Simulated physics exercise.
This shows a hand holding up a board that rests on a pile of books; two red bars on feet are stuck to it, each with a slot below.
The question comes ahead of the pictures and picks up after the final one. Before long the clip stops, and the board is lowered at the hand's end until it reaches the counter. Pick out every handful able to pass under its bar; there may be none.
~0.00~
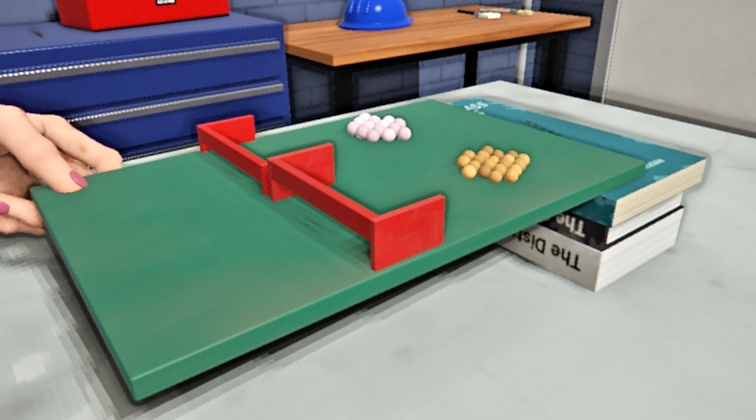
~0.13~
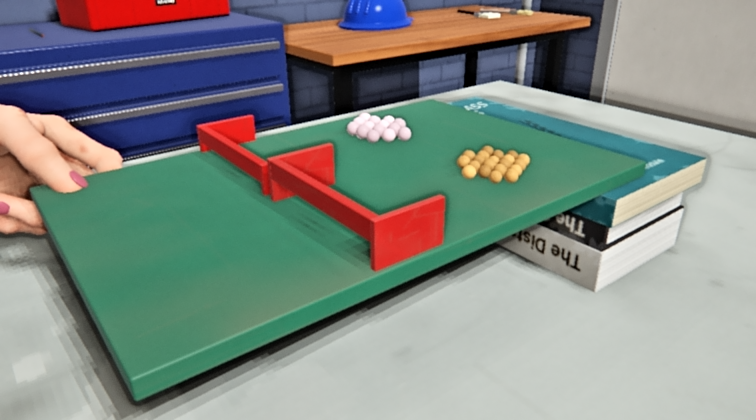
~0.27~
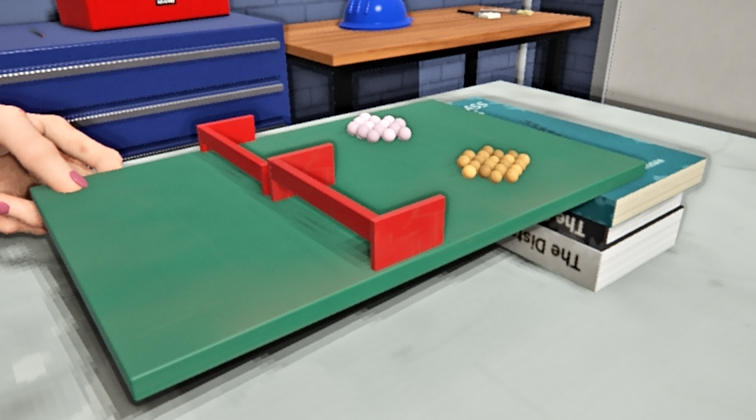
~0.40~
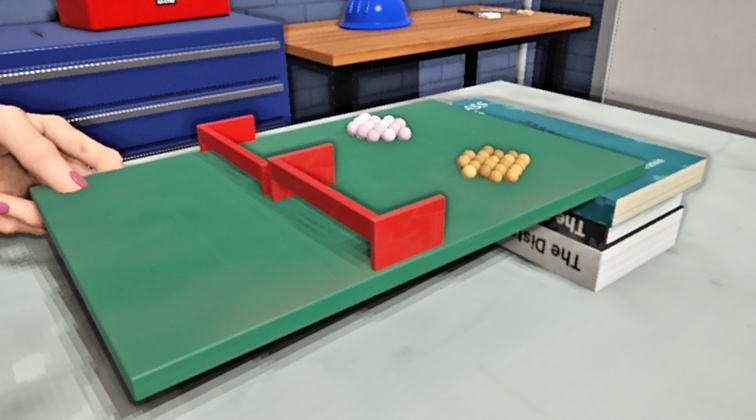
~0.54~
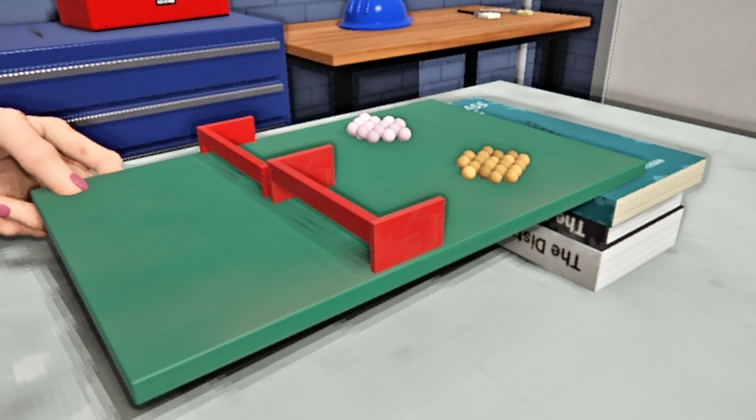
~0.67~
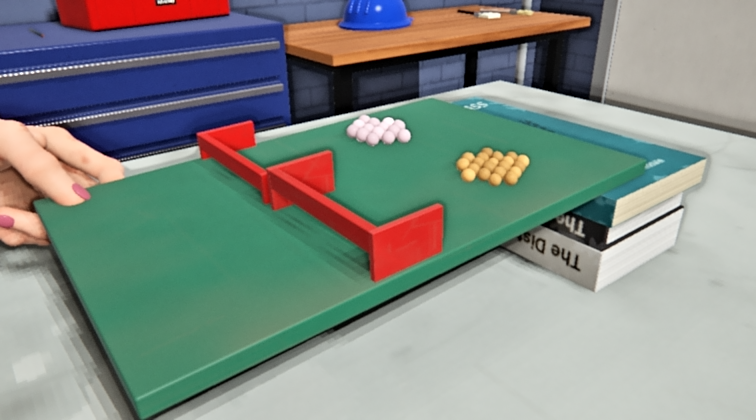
Here the front handful passes; the back handful fails to pass.
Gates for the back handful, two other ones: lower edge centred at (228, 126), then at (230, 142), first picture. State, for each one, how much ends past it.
100 %, then 100 %.
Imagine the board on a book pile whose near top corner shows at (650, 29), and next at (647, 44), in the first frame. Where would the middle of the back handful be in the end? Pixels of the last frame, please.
The first gives (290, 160), the second gives (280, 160).
After 1.11 s, board sloping at 11°; front handful on its way down; back handful on its way down.
After 1.49 s, board resting at 15°; front handful all past its gate; back handful has reached its gate.
By the end (3.0 s), board resting at 15°; front handful all past its gate; back handful gathered behind its gate.
